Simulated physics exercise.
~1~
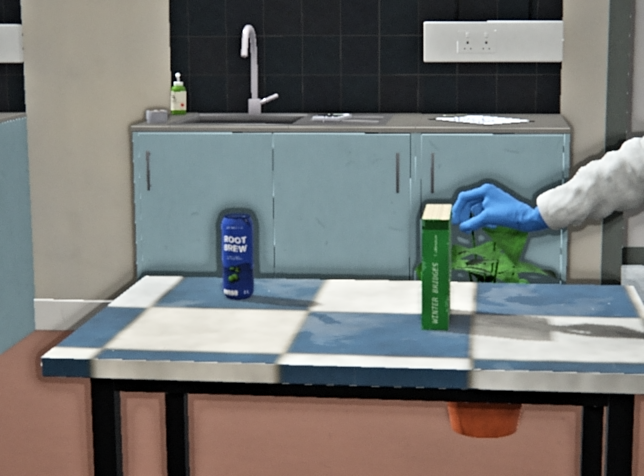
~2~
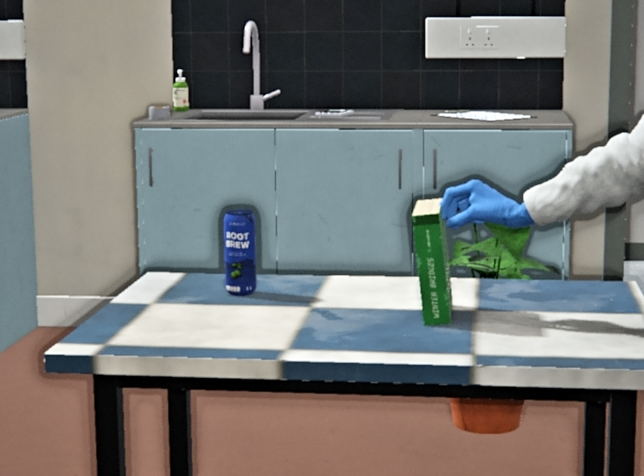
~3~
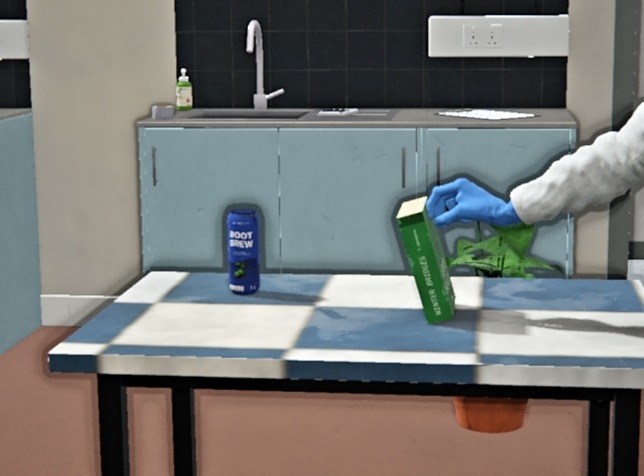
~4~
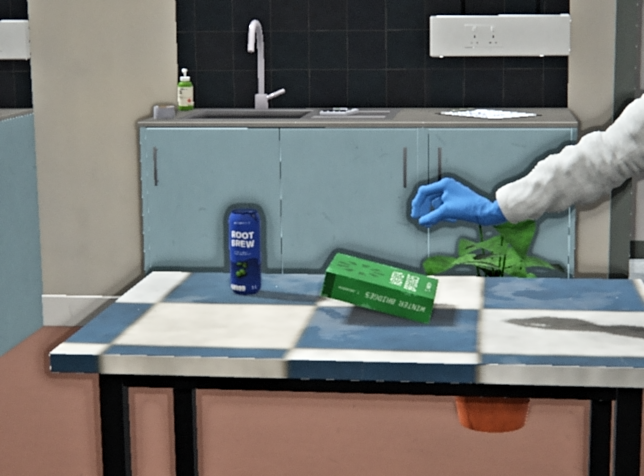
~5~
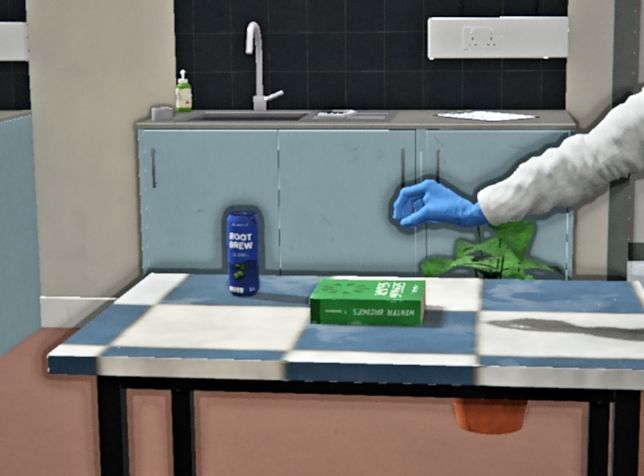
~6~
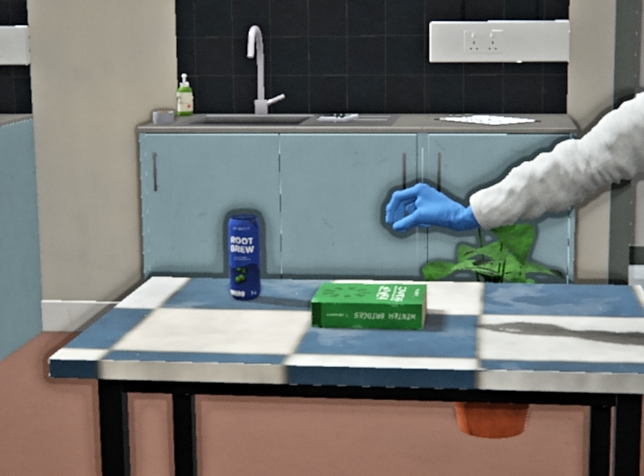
A green box-like book stands upright on the right half of a blue-and-white checked table, seen from the front in a kitchen with pale blue cupboards, a sink and dark tiles behind. A blue can stands to its left, and a green leafy plant in an orange pot is behind and below the table. A blue-gloved hand in a white sleeve reaches in from the right and pushes the book's upper part leftward. The book leans, tips over to the left and drops onto the tabletop. It ends lying on its side, while the hand hovers above and the can remains standing.
